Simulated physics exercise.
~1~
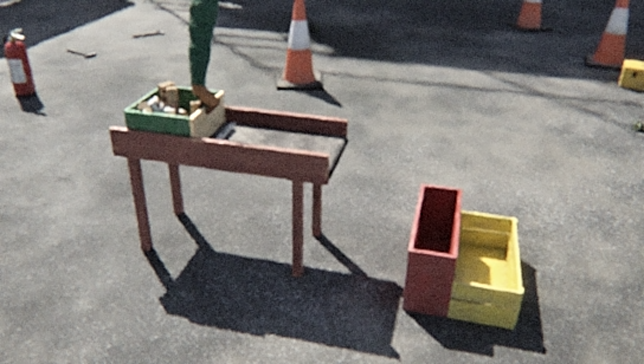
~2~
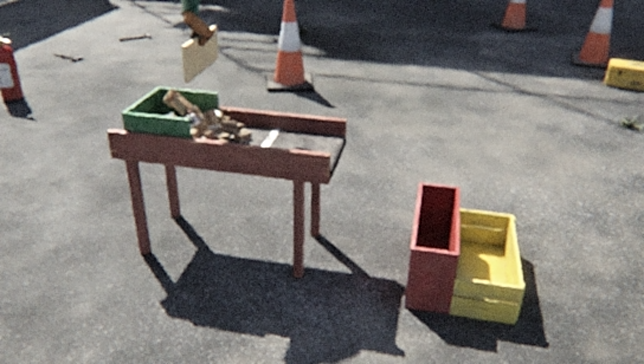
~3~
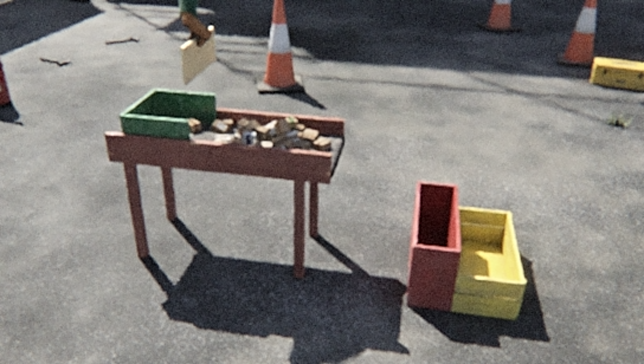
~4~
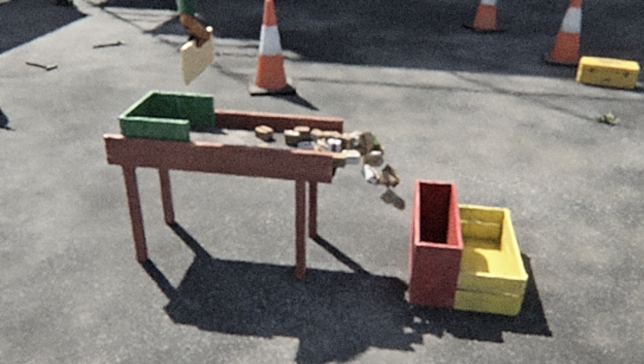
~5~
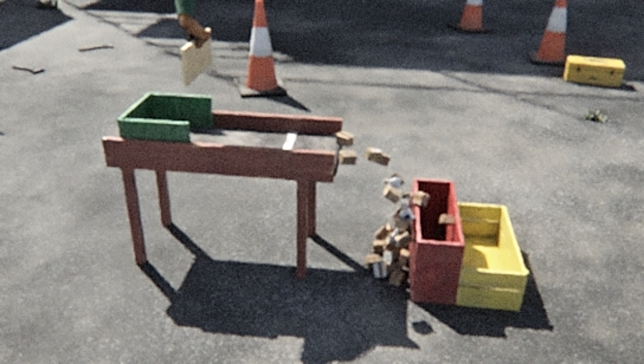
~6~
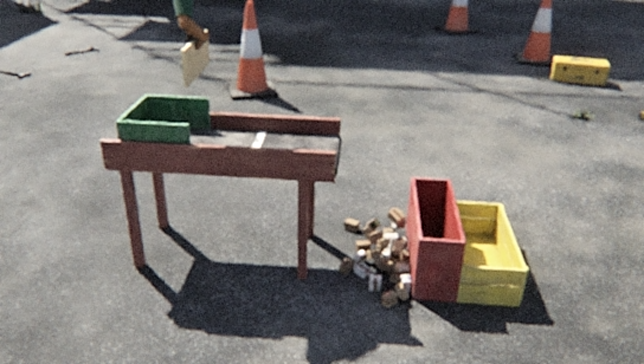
At the start, a green pen full of small parcels sits on the left end of a raised reddish belt, with a red tub and a yellow bin on the ground to the right. A gate held from above lifts, and the parcels tumble out along the belt. They spread out and ride to the right. Reaching the end, they spill over the edge and fall in a loose stream, mostly dropping just short of the red tub. Finally, nearly all of them lie heaped on the ground against the tub's left side, while the belt and green pen look empty.
